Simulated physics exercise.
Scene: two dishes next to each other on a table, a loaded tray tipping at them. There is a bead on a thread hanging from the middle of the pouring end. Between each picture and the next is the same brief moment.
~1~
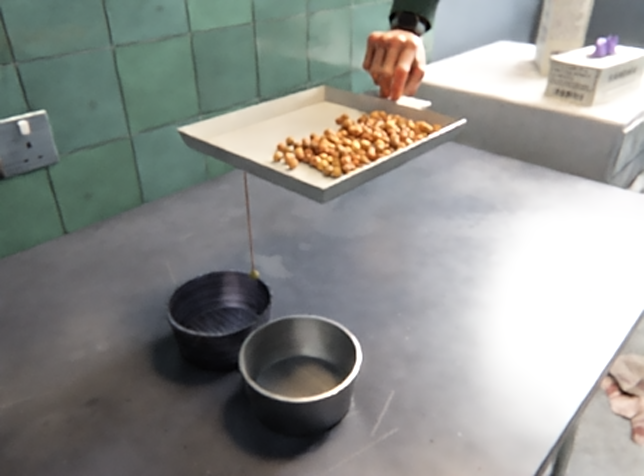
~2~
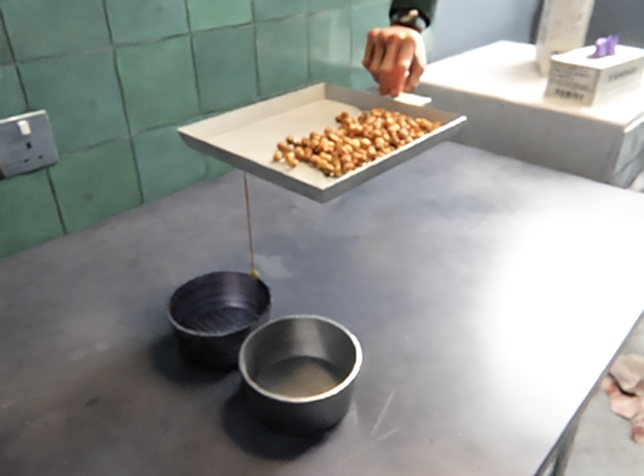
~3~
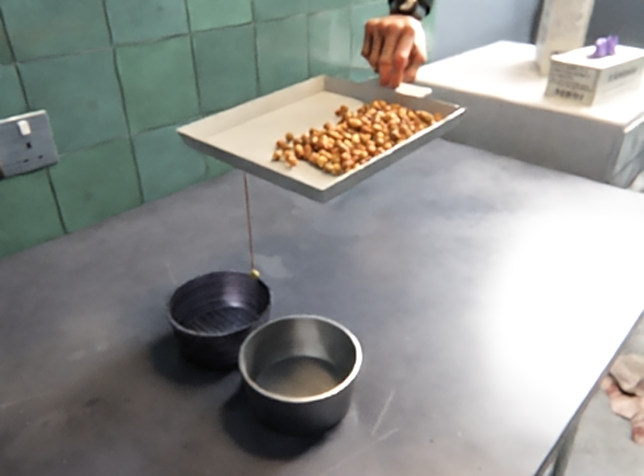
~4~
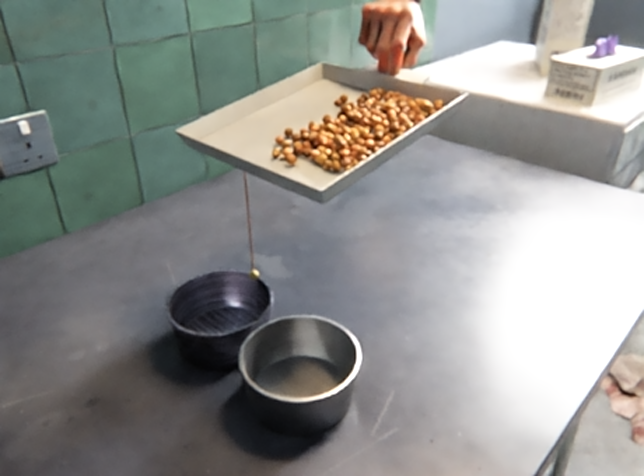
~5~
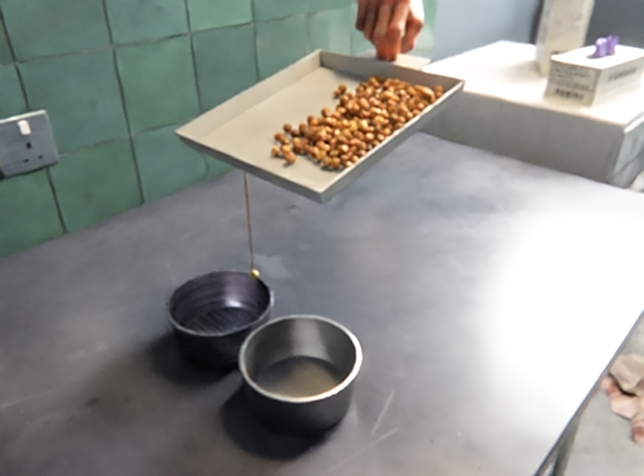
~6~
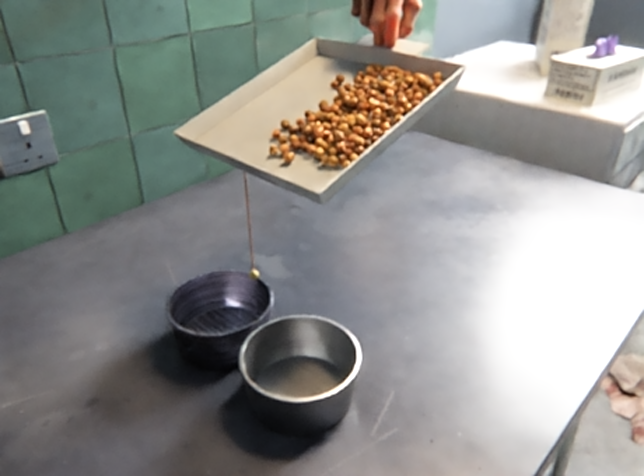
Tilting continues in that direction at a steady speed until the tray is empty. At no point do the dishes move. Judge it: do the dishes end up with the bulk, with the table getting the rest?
Most reaches the dishes.
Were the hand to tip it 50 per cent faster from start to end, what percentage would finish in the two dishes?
It would be close to 80 per cent.
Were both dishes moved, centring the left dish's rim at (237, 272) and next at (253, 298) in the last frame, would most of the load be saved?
At place one the minor share; at place two the minor share.
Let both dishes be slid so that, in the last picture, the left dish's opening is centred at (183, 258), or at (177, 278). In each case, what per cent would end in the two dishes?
Around 40 and around 70 per cent, in that order.
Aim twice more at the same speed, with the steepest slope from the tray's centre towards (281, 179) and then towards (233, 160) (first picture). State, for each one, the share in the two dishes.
In turn 90 and 50 in a hundred.
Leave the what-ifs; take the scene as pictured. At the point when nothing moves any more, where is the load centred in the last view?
At about (226, 354), give or take.
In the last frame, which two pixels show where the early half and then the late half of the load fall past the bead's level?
First part (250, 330), rest (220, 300).
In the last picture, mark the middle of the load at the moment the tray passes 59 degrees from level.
The middle of the pieces sits at roughly (278, 147).
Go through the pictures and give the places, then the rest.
In the first picture, corners of the pouring end (185, 129) and (323, 183), level; middle of the load (365, 138), roasted chickpeas; left dish (179, 340); right dish (257, 403); bead on its thread (254, 275).
In the second picture, corners of the pouring end (185, 129) and (322, 183), level; middle of the load (365, 136).
In the third picture, corners of the pouring end (184, 129) and (322, 184), tipped barely, level across its low end; middle of the load (365, 131).
In the fourth picture, corners of the pouring end (183, 129) and (321, 185), tipped a little, level across its low end; middle of the load (364, 123).
In the fifth picture, corners of the pouring end (182, 130) and (319, 185), tipped a little, level across its low end; middle of the load (363, 115).
In the sixth picture, corners of the pouring end (181, 130) and (318, 187), tipped clearly, level across its low end; middle of the load (362, 108); left dish (179, 340); right dish (257, 403).
Just after the last frame, tray tipped steeply; almost all on the tray; just a few in the air.
A moment on, tray tipped right over; roughly two thirds on the tray; just a few in the right dish; just a few in the left dish; just a few outside both; roughly a quarter in the air.
Further on, tray tipped past a quarter turn; roughly a third in the right dish; roughly a third in the left dish; roughly a third outside both; just a few in the air.
When it is over, tray tipped past a quarter turn; roughly a third in the right dish; roughly a third in the left dish; roughly a third outside both; just a few in the air.
